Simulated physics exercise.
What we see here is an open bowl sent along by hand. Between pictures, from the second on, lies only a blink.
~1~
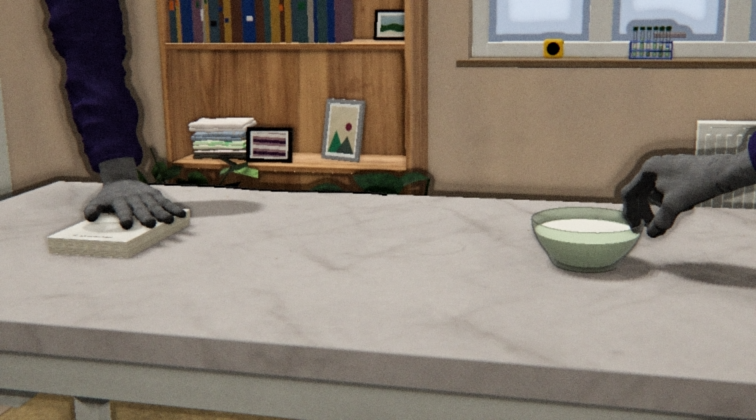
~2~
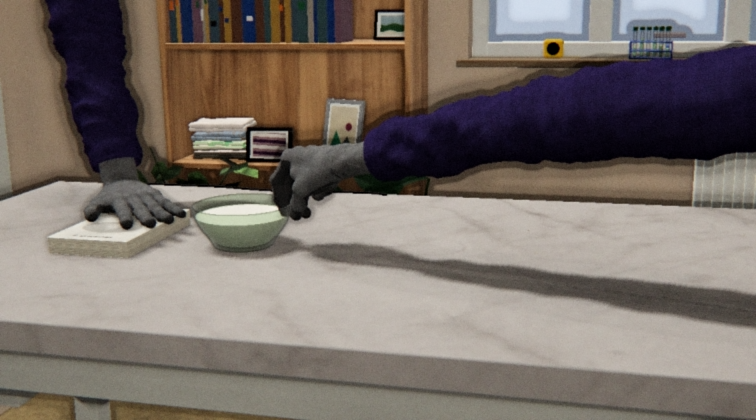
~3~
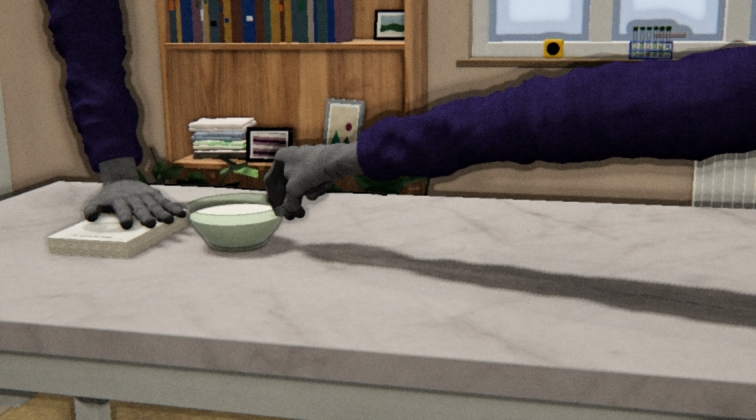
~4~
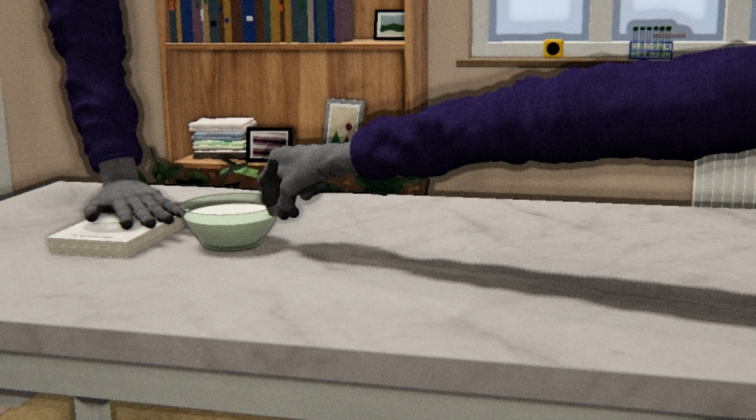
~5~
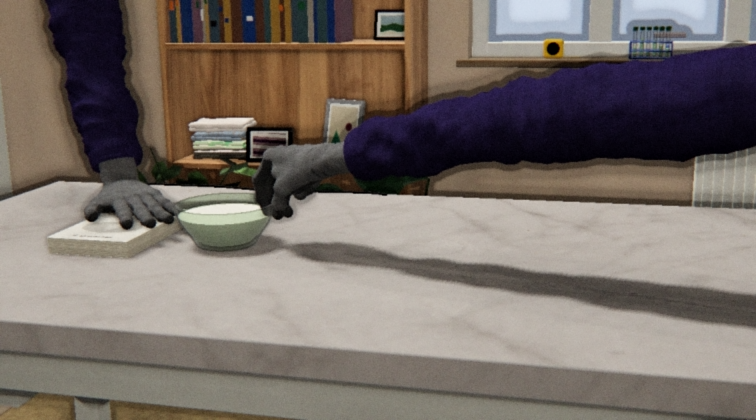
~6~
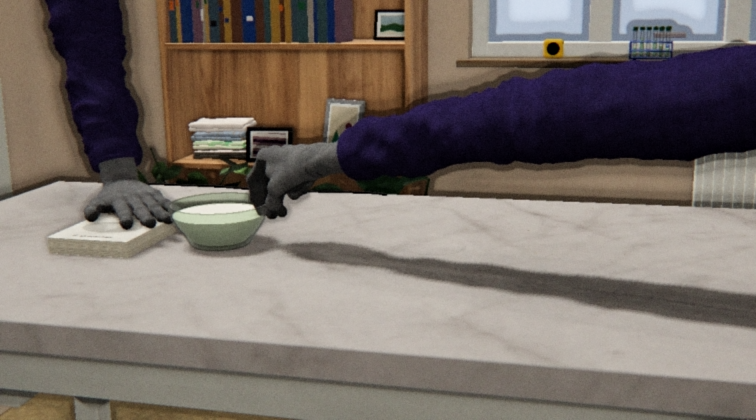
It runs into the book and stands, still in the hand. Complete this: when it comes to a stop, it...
When it stops, it keeps everything in.
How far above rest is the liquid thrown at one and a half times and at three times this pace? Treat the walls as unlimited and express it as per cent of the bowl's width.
In order, 10 % and 20 %.
Next, the bowl meets the book.
After that, the milk surges up the wall; the wave climbs under half way to the rim.
Finally, the bowl stands at the book; its rim is dry.
